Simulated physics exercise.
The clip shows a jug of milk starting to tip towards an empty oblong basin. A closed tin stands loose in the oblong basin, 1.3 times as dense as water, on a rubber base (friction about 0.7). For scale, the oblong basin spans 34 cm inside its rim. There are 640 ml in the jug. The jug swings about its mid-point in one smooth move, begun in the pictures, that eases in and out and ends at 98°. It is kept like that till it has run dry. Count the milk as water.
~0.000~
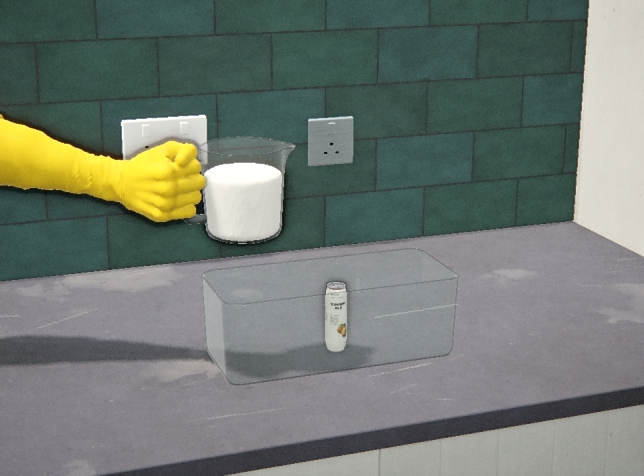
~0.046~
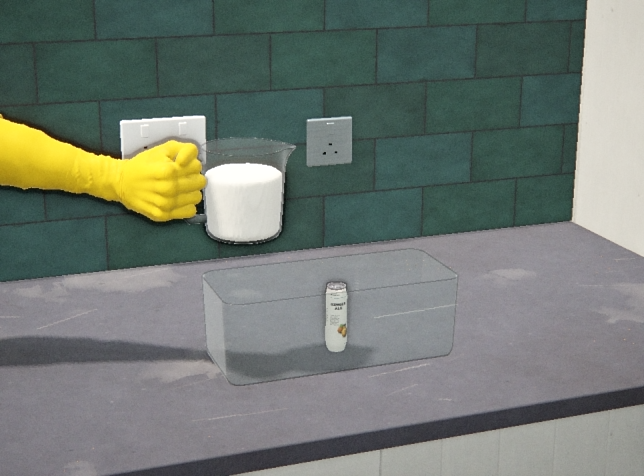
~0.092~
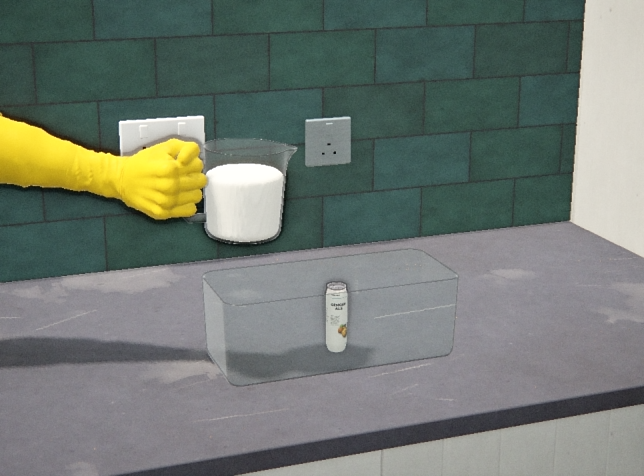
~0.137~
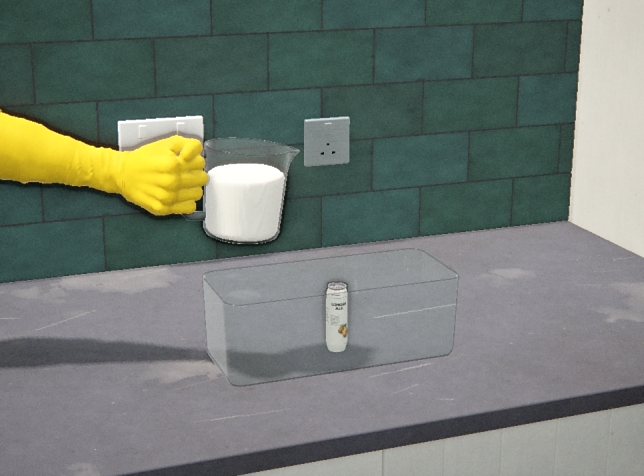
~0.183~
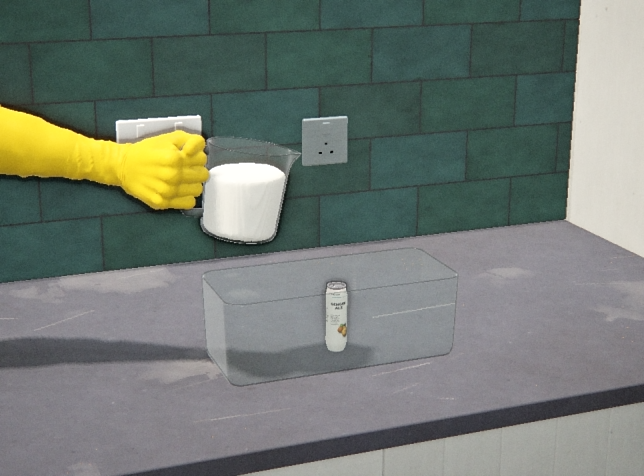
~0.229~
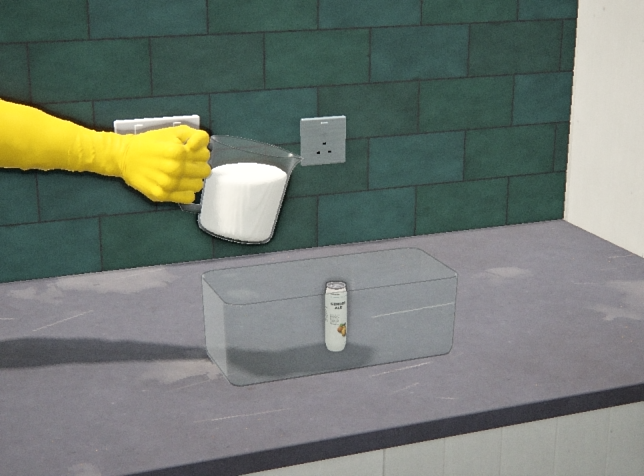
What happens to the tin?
The tin topples.
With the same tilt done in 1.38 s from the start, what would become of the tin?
Then it topples.
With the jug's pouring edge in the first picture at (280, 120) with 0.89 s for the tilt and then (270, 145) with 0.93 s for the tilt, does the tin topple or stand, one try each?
First it topples; then it topples.
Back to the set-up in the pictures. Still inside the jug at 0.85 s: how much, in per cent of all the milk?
Some 32 per cent.
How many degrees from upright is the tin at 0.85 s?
Near 0° from upright.
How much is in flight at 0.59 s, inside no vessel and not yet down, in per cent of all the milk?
Near 12 in a hundred.
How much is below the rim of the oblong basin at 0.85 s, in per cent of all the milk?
About 48 per cent.
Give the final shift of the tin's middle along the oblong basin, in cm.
Some 7.0 cm.
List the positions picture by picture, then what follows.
It leans 0°; its right rim is at (294, 144); the milk meets the walls at (204, 176) and (278, 169); the oblong basin's rim runs from (212, 289) to (440, 263); the tin's top is at (336, 288), in the first picture.
It leans 1°; its right rim is at (295, 145); the milk meets the walls at (204, 176) and (278, 169), in the second picture.
It leans 2°; its right rim is at (296, 147); the milk meets the walls at (205, 176) and (279, 170), in the third picture.
It leans 5°; its right rim is at (299, 149); the milk meets the walls at (206, 175) and (280, 170), in the fourth picture.
It leans 9°; its right rim is at (300, 152); the milk meets the walls at (207, 176) and (281, 169), in the fifth picture.
It leans 14°; its right rim is at (303, 157); the milk meets the walls at (208, 176) and (284, 170), in the sixth picture.
Then, 0.59 s in, the tilt is 69° and 86 per cent is still to pour; the tin stands where it began.
Then, 0.85 s in, the tilt is 96° and 32 per cent is still to pour; the tin stands where it began.
Then, 1.13 s in, the tilt is 98° and 6 per cent is still to pour; the tin leans 50°.
Then, 1.43 s in, the tilt is 98° and 1 per cent is still to pour; the tin lies on its side.
Finally, the tin lies on its side.
